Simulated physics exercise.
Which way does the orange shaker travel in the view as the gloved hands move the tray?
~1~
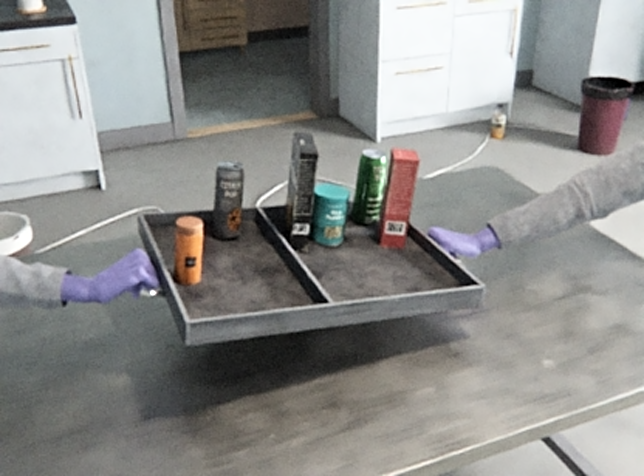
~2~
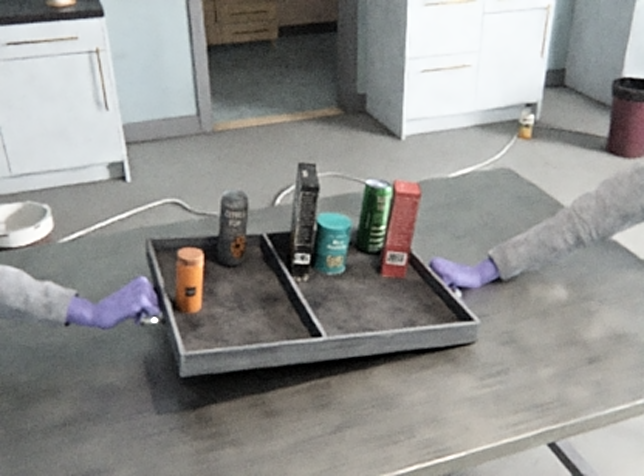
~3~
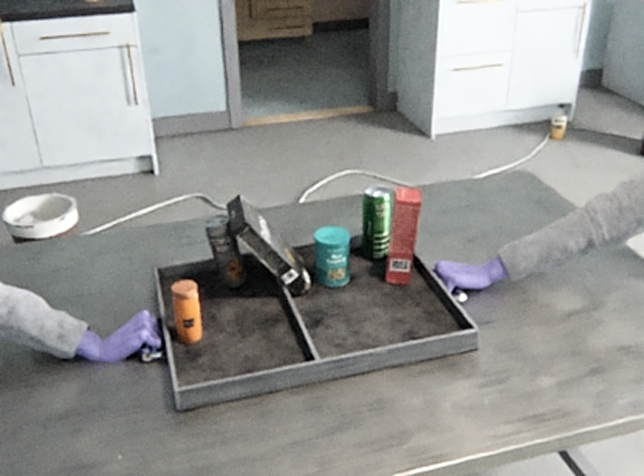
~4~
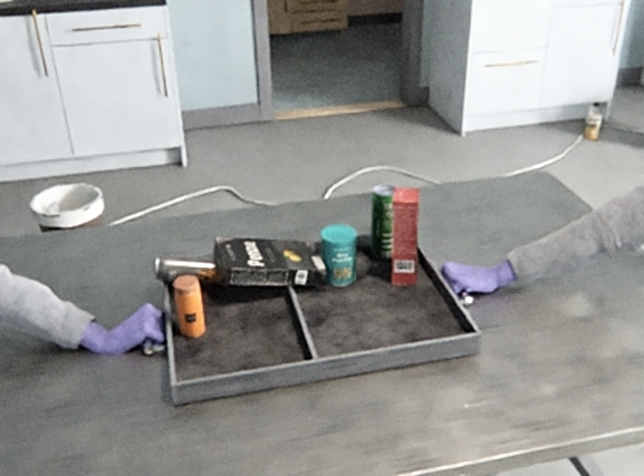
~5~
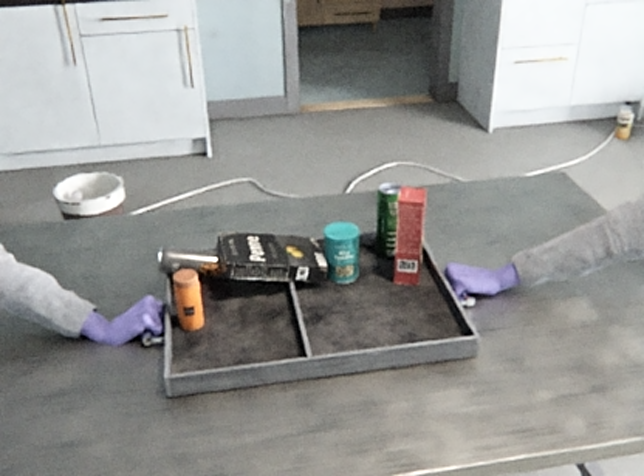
The orange shaker moves down in the view, along with the tray as it is lowered to the table.
In a kitchen, gloved hands lower a tray, and its black packet and grey can topple.
